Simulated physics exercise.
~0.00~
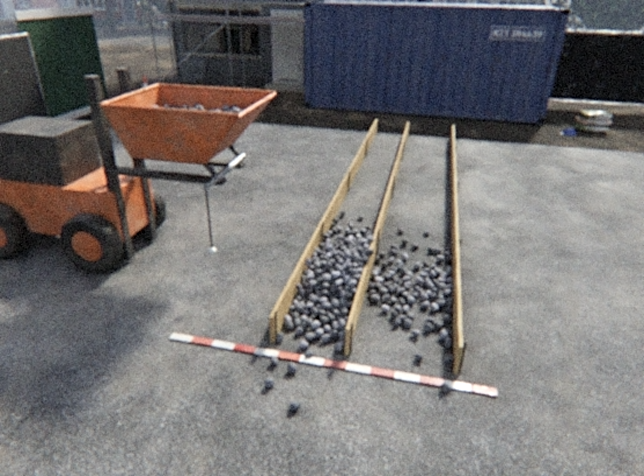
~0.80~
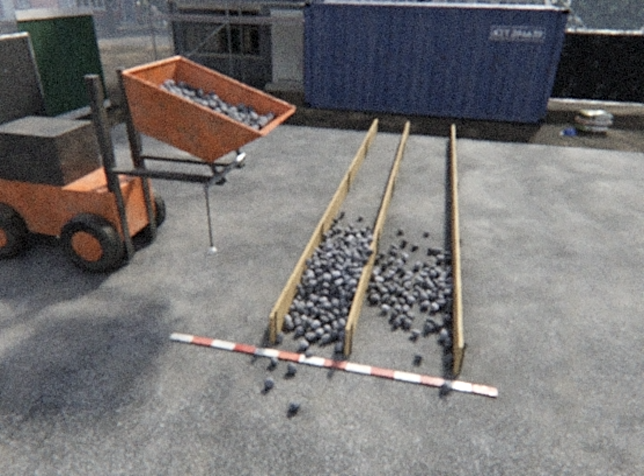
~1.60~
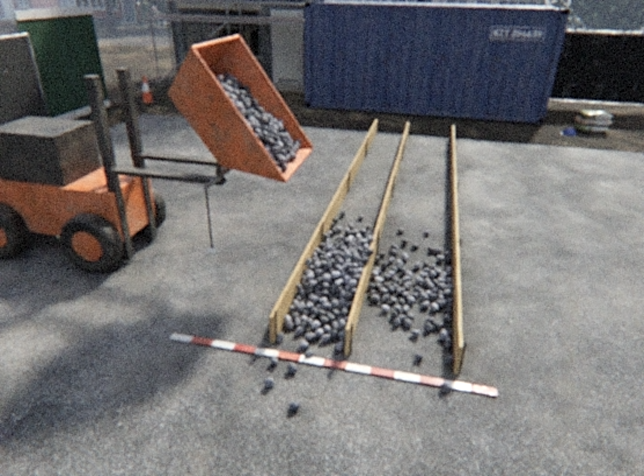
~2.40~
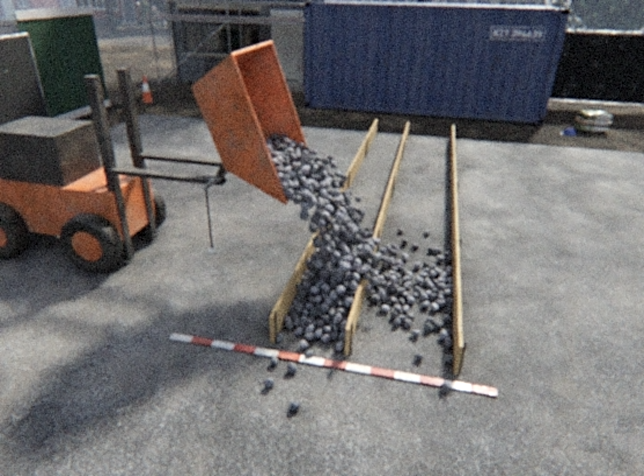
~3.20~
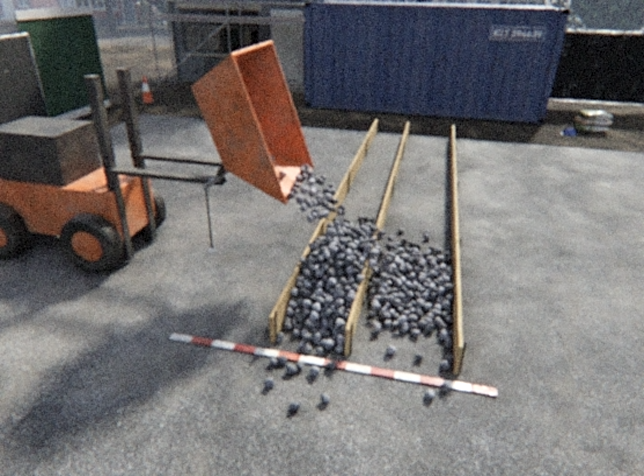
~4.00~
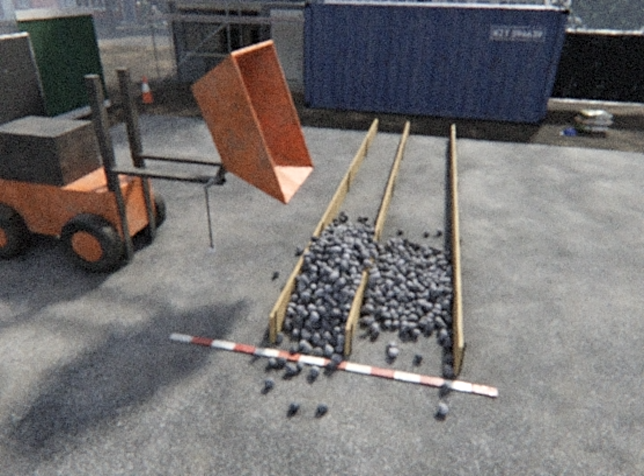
An orange skip on a forklift tilted steeply to the right and poured its dark stones over the plank-edged bays, where an earlier heap already lay, until it hung empty above a bigger pile, with a few strays beyond the red-and-white staff.
